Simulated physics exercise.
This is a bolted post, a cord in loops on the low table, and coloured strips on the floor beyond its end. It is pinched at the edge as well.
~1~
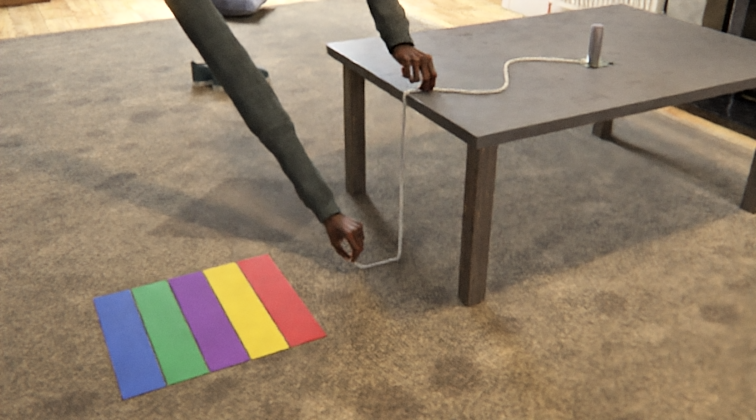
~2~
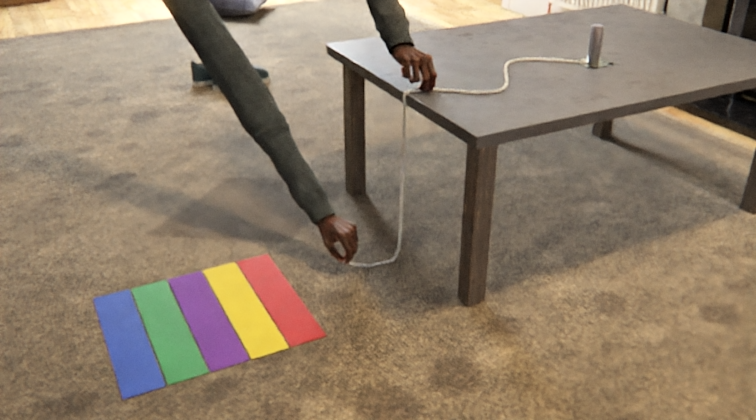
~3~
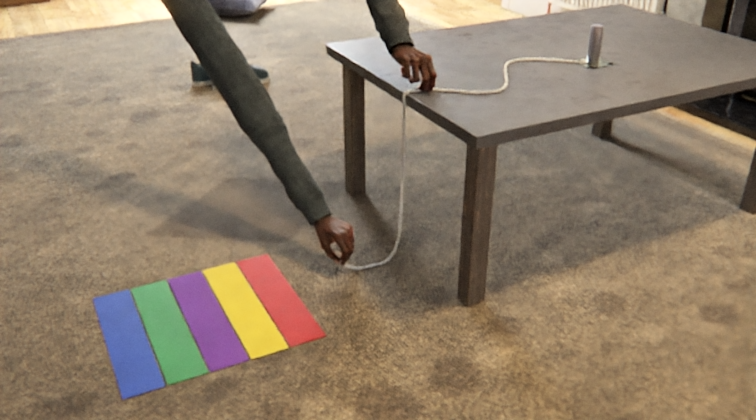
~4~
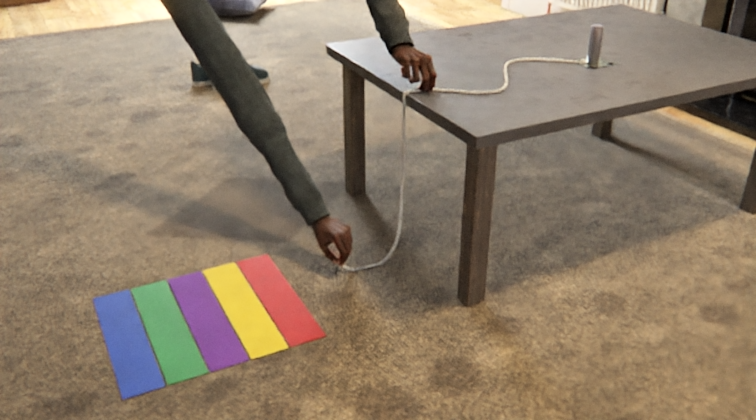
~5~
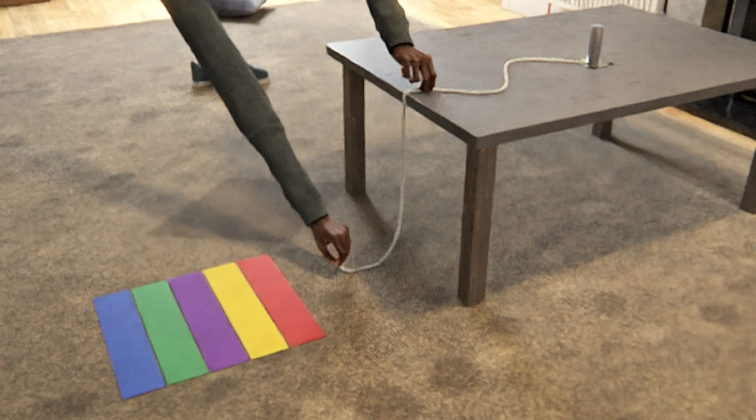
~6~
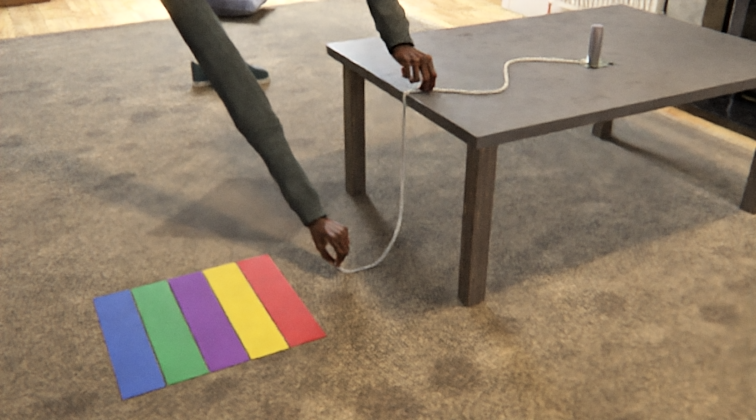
To begin with, one hand pins a pale cord at the edge of a low table while the other holds its hanging end near the floor. The lower hand then shifts slightly left toward the coloured strips, and the cord's hanging part slackens into a soft curve, the upper hand staying still.
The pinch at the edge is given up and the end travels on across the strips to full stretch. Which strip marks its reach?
The end stops over the green strip.
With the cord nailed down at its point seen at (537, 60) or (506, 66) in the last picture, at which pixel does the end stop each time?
About (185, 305) and (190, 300).
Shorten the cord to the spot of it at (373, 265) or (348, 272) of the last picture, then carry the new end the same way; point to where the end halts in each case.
About (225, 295) and (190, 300).
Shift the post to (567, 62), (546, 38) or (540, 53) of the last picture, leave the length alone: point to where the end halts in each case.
Near (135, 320), (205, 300) and (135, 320).
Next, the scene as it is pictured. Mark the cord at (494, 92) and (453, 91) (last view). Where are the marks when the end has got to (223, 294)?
At (435, 90), then (405, 106).
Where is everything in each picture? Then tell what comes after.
The first picture shows end (351, 259); red (298, 324); yellow (260, 336); purple (221, 347); green (181, 360); blue (138, 372).
The second picture shows end (344, 261); cord through (549, 60) (506, 71) (479, 93) (405, 101) (403, 176) (399, 248).
The third picture shows end (340, 262).
The fourth picture shows end (339, 262); cord through (548, 60) (505, 71) (479, 93) (404, 101) (403, 176) (393, 249).
The fifth picture shows end (337, 263).
The sixth picture shows end (335, 263); cord through (549, 60) (506, 71) (479, 93) (405, 101) (403, 176) (389, 248).
Early on, end near (223, 294); over yellow.
Midway, end near (186, 304); over purple.
At the end of the slack, end near (163, 310); over green. It gets as far as the green strip.
